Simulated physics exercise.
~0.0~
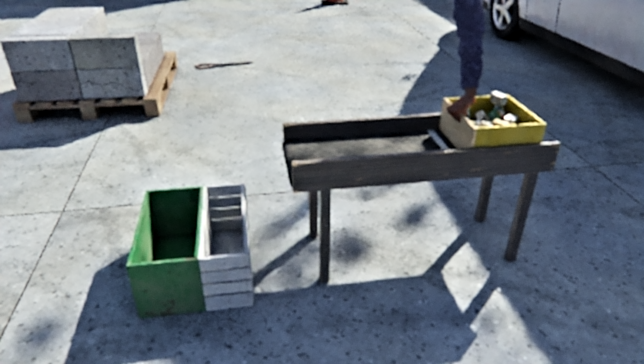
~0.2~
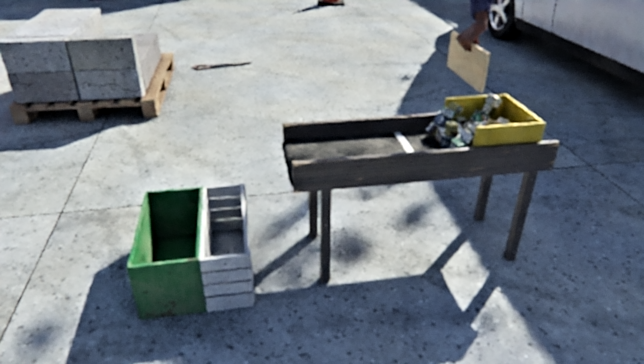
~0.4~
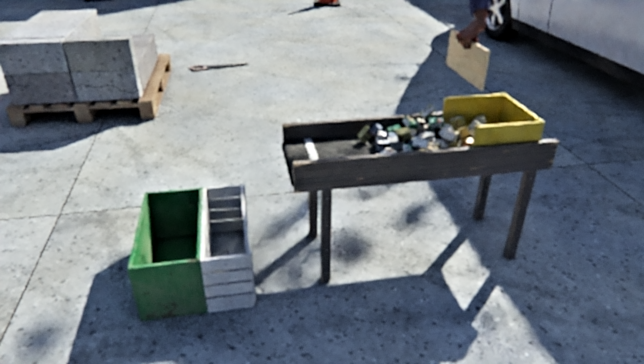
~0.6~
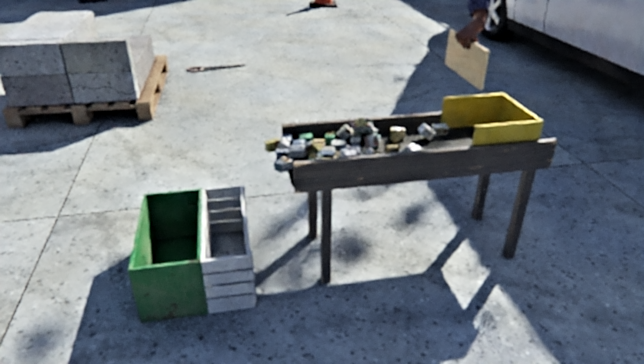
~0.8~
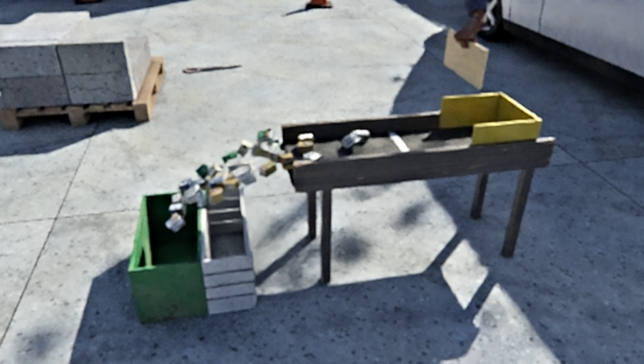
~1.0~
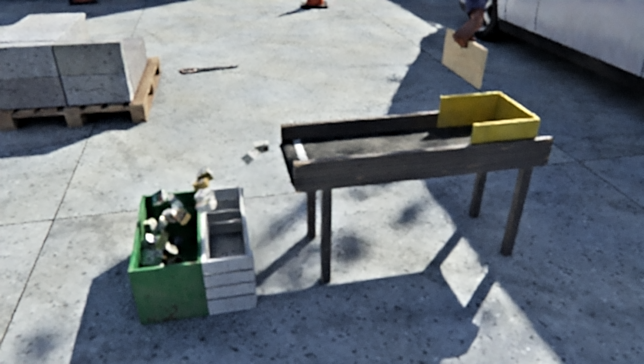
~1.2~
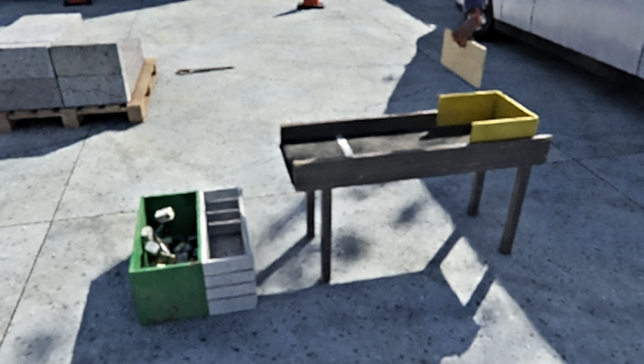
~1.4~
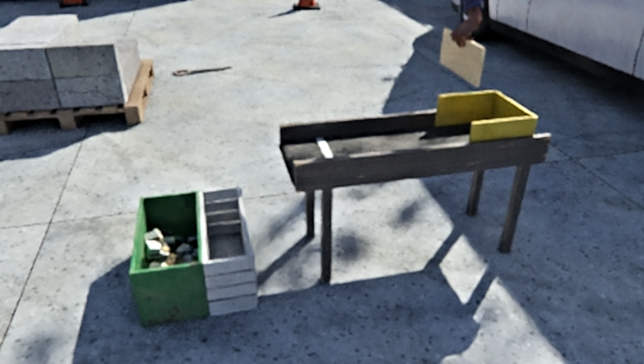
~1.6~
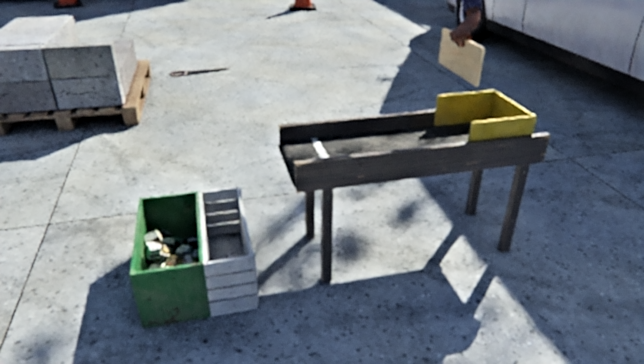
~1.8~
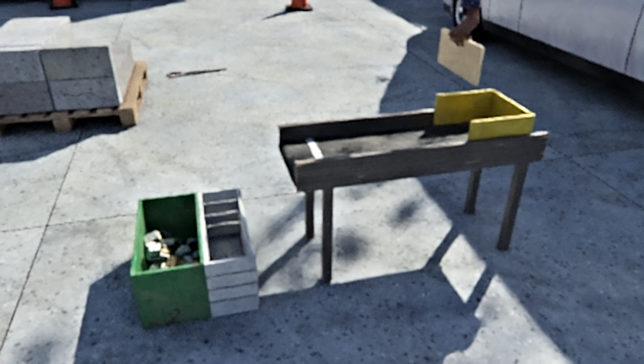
In this clip, a hand lifts a panel from a yellow pen on a dark raised belt, and a load of small pieces rides left, flies off the end over a white slatted tote, and drops into the green bin beyond, where the pieces settle while the tote stays empty.
